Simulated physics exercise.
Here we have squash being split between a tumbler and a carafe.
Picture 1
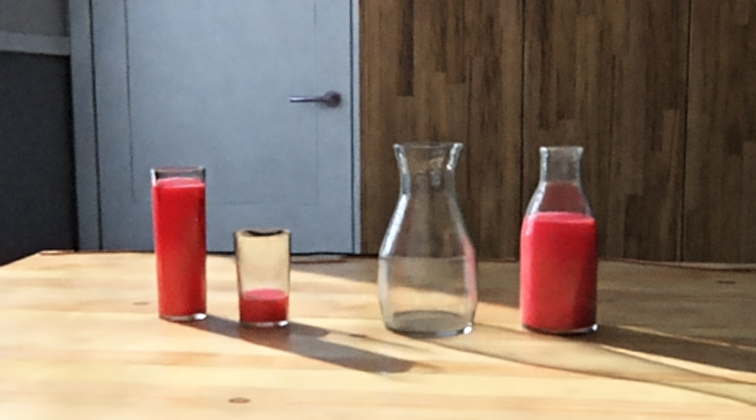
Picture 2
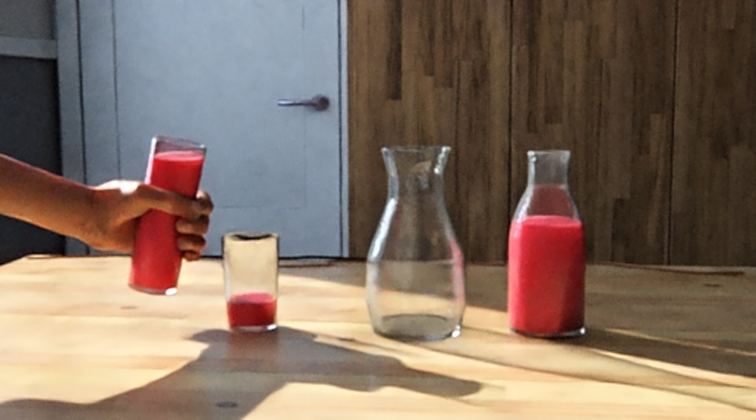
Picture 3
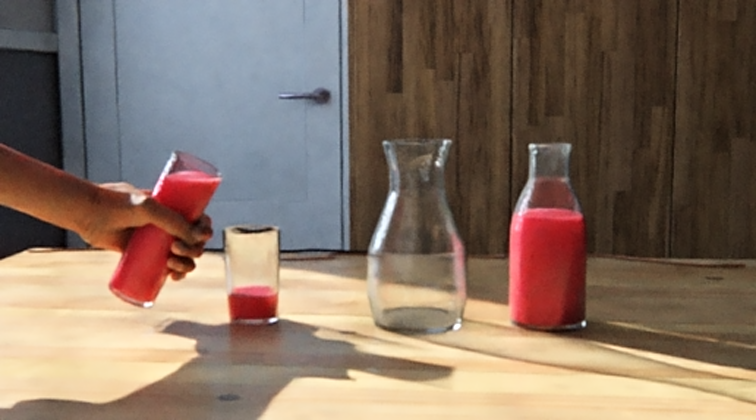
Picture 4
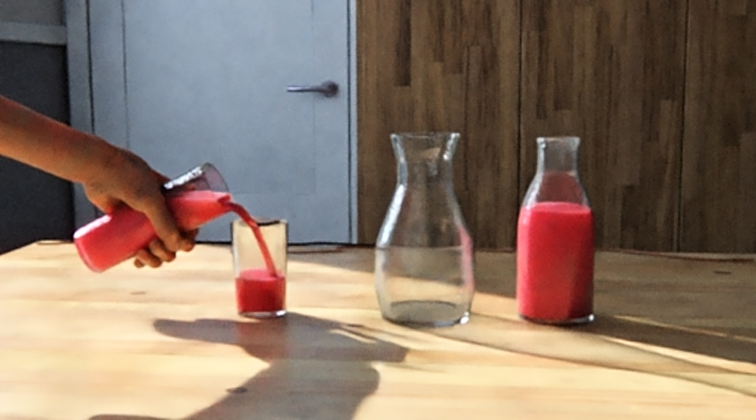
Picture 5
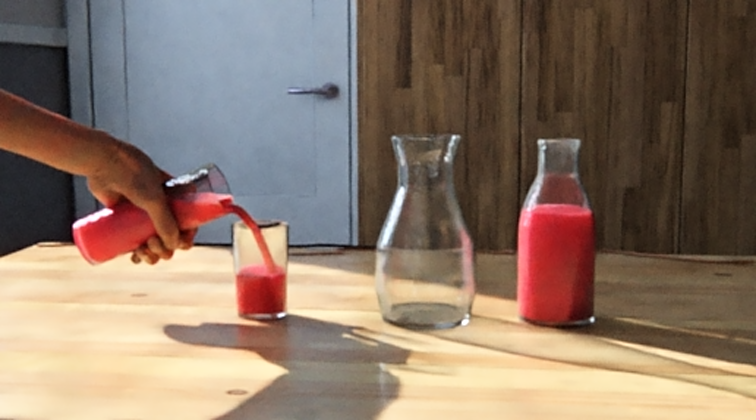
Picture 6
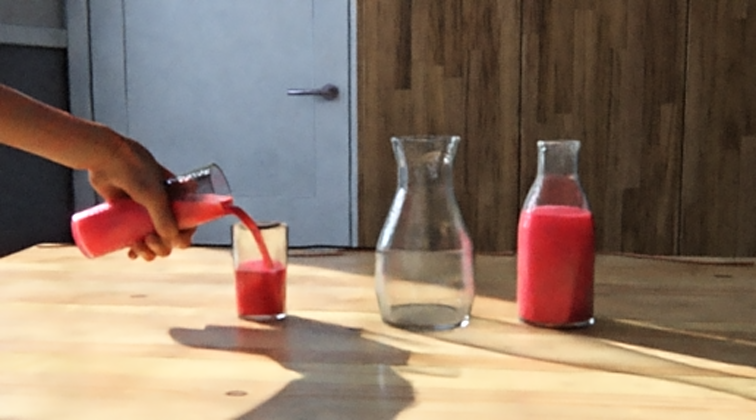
At first, a tall glass of red liquid, a small tumbler holding a little, an empty carafe and a partly filled bottle stand on a wooden table. A hand lifts the tall glass at the left and tilts it to the right. Red liquid streams into the tumbler, and its level rises.
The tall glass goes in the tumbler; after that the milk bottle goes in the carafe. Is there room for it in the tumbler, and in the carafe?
In order: The tumbler spills, the carafe keeps it all in.
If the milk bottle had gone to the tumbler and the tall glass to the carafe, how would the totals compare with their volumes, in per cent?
About 260 % and 30 %.
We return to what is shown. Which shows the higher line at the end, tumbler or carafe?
That would be in the one on the left.
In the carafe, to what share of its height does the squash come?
Around 35 in a hundred.
Shortly, the tumbler is full to the brim, some went over its rim.
At the finish, the tumbler is full to the brim, some went over its rim; the carafe is about a third full.
